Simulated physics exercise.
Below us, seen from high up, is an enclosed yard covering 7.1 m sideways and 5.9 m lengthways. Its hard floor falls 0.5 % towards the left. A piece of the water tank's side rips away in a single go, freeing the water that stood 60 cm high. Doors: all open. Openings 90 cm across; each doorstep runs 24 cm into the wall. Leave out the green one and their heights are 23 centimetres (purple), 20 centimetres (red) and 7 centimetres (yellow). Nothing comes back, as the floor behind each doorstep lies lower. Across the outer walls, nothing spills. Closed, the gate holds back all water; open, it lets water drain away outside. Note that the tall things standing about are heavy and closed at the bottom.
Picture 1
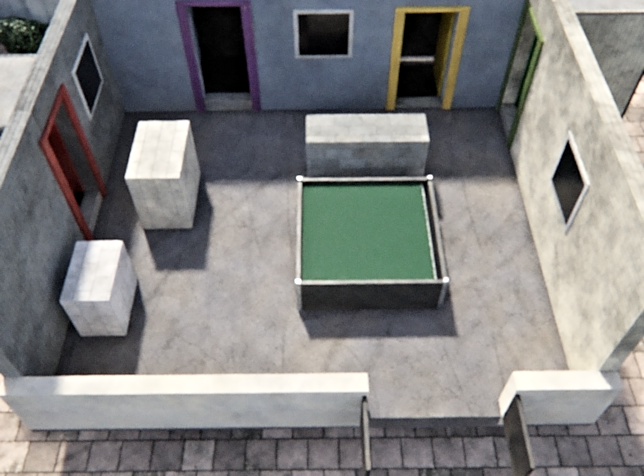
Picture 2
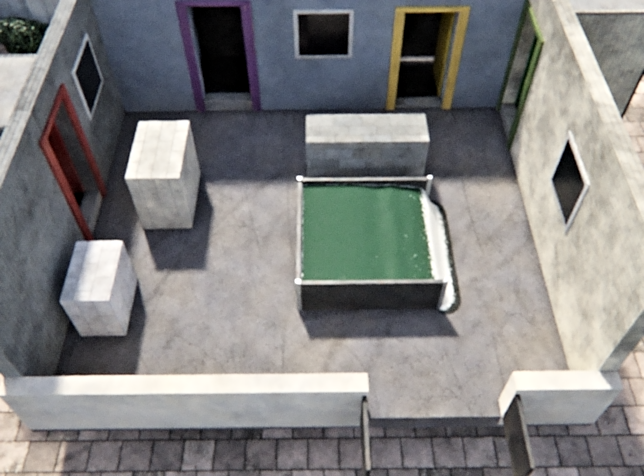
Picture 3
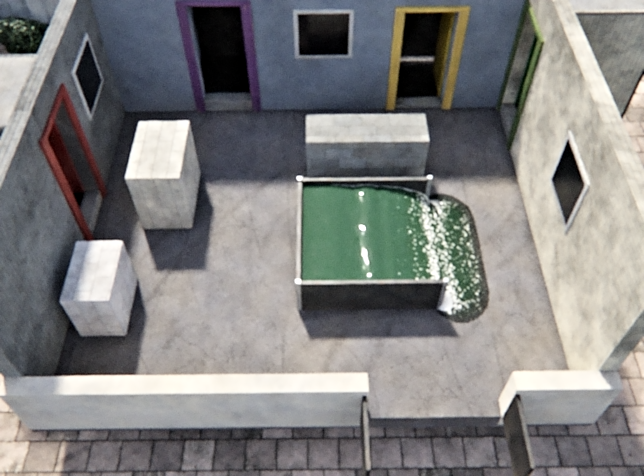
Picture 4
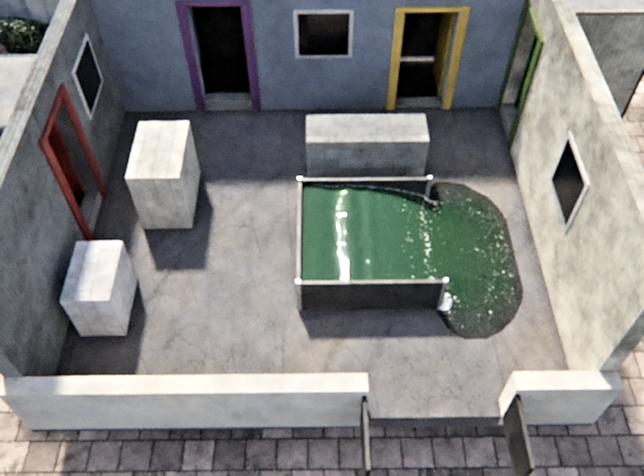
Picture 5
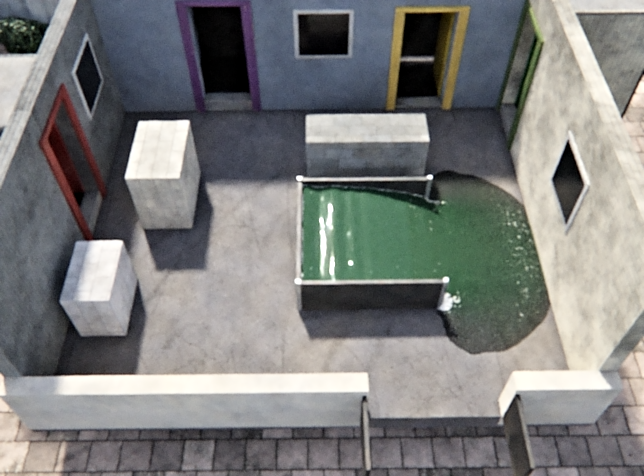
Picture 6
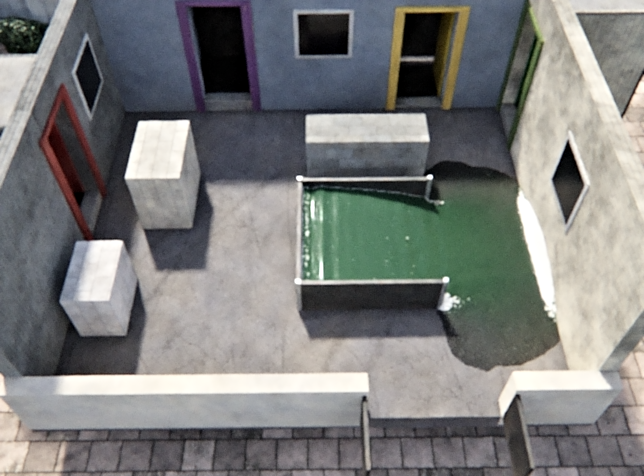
A square tank of green water stands right of centre in a walled, grey-floored yard, seen from high up by a still camera. Pale blocks stand to its left and behind it, with red, purple, yellow and green doorways in the surrounding walls. The tank's right side gives way, and water pours out in white froth, spreads rightward across the floor and splashes along the right wall.
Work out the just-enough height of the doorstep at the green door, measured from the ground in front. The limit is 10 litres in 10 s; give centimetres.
It works out at roughly 18 cm.
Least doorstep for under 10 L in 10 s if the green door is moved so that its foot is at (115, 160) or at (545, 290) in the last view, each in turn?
In turn: About 9.0 cm, about 33 cm.
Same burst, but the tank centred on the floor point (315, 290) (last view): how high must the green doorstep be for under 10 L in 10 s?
16 cm or thereabouts.
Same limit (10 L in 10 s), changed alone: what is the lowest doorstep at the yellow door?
The yellow one would have to be about 15 cm high.
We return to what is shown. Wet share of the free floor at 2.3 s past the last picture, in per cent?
Approximately 40 % of it.
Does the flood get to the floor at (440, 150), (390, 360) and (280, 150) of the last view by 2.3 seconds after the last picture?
1: Awash; 2: Awash; 3: Unwetted.
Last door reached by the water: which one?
Last in order comes the red door.
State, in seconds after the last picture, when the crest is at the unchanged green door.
Peak time: Around 2.8 s.
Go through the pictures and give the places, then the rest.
In the first picture, still water, 60 cm deep, in the water tank at (368, 230); the green door at (517, 84) is dry.
In the second picture, the front is at (454, 304), 0.3 m from the gap at (431, 246); 0.4 m2 of floor is wet, 60 cm left at the back.
In the third picture, the front is at (483, 287), 0.7 m from the gap at (431, 248); 1.4 m2 of floor is wet, 60 cm left at the back.
In the fourth picture, the front is at (516, 293), 1.2 m from the gap at (431, 248); 2.8 m2 of floor is wet, 60 cm left at the back.
In the fifth picture, the gap is at (431, 248), the front 1.7 m out at (548, 292); the back of the water tank holds 57 cm.
In the sixth picture, the front is at (559, 331), 1.8 m from the gap at (431, 248); 5.0 m2 of floor is wet, 50 cm left at the back; the green door at (517, 84), 3.3 m from the gap, is still 1.2 m from the nearest water.
Then, 0.7 s after the last picture water covers 20 % of the floor, deepest (42 cm) near (535, 257); 3 cm at the green door, 0 litres in over its 20 cm doorstep.
Then, 2.3 s after the last picture water covers 40 % of the floor, deepest (31 cm) near (559, 398); 16 cm at the green door, 2 litres in over its 20 cm doorstep.
Then, 9.3 s after the last picture water covers 95 % of the floor, deepest (10 cm) near (89, 253); 6 cm at the green door, 7 litres in over its 20 cm doorstep.
At the green door as built, the water peaked near 18 cm, 2.9 s after the last picture.
Run again over the same 10 s with other heights there, 15 litres in over 16.5 cm, 3 litres over 22.5 cm. The limit of 10 litres is kept from about 18 cm up.
